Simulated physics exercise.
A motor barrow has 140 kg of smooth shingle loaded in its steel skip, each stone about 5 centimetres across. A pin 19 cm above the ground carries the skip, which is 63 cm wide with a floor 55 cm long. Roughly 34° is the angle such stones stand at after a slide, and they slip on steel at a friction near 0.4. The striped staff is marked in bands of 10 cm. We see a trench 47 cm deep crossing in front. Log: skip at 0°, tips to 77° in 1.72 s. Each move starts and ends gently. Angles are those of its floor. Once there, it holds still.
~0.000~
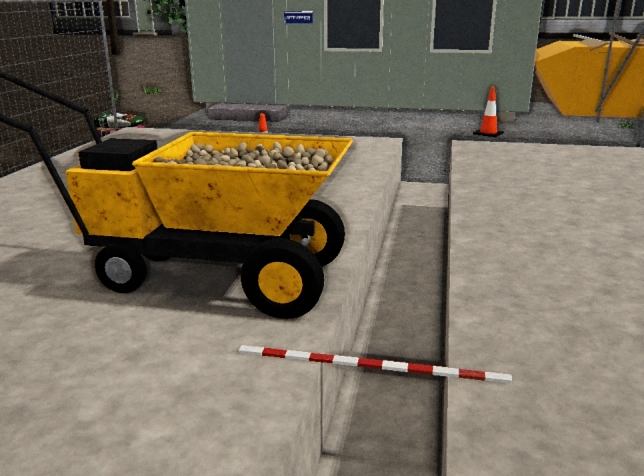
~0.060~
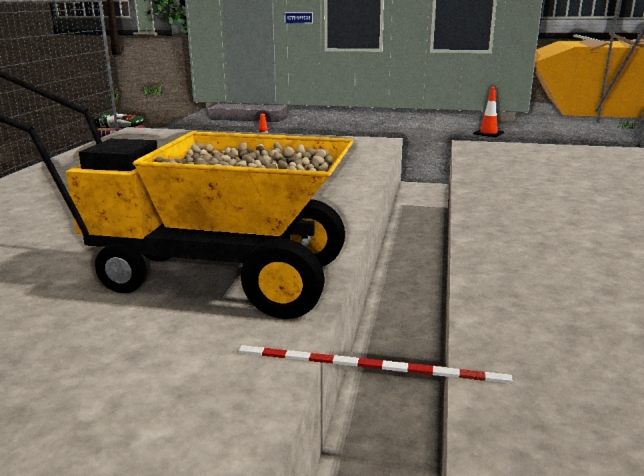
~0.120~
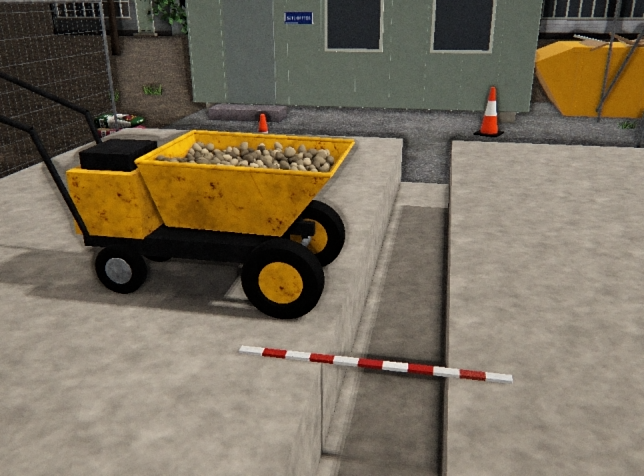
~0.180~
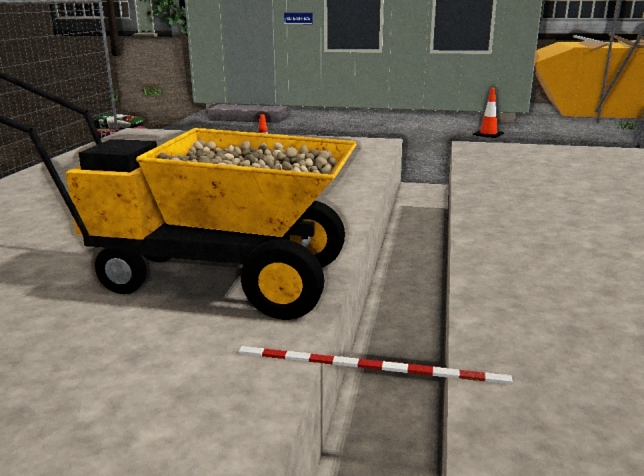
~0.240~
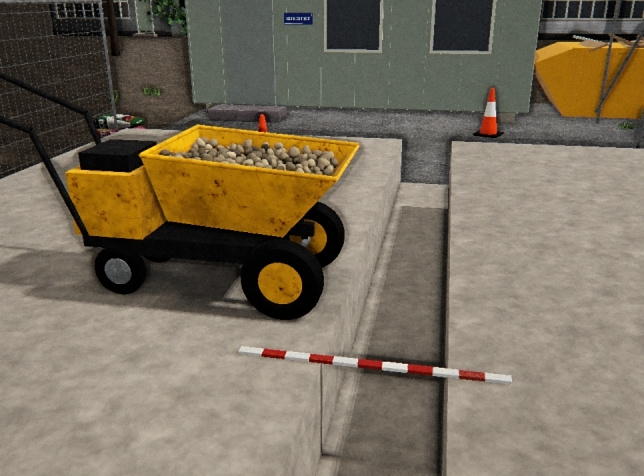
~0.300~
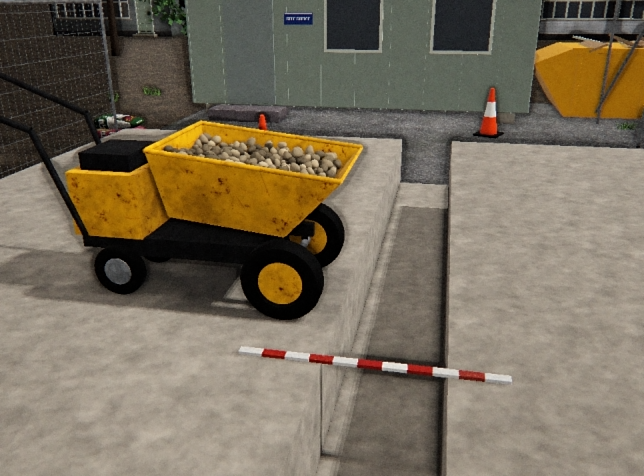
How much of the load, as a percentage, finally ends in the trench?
I would put it at about 68 per cent.
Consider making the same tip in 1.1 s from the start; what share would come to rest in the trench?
About 65 percent, I'd say.
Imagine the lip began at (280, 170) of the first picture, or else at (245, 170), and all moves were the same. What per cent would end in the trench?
100 % and 100 %.
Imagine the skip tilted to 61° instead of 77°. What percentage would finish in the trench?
With that change, near 65 per cent.
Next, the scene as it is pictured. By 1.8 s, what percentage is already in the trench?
Some 45 per cent of the load by that point.
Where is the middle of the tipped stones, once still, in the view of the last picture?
About (425, 367).
After 1.3 s the floor is at 65°; 96 % in the skip, 4 % in the trench; the foremost stones are at (443, 289).
After 1.8 s the floor is at 77°; 28 % in the skip, 43 % in the trench, 29 % past the trench; the foremost stones are at (569, 307).
After 2.2 s the floor is at 77°; 6 % in the skip, 61 % in the trench, 32 % past the trench; the foremost stones are at (621, 309).
After 4.1 s the floor is at 77°; 0 % in the skip, 68 % in the trench, 32 % past the trench; the foremost stones are at (632, 304).
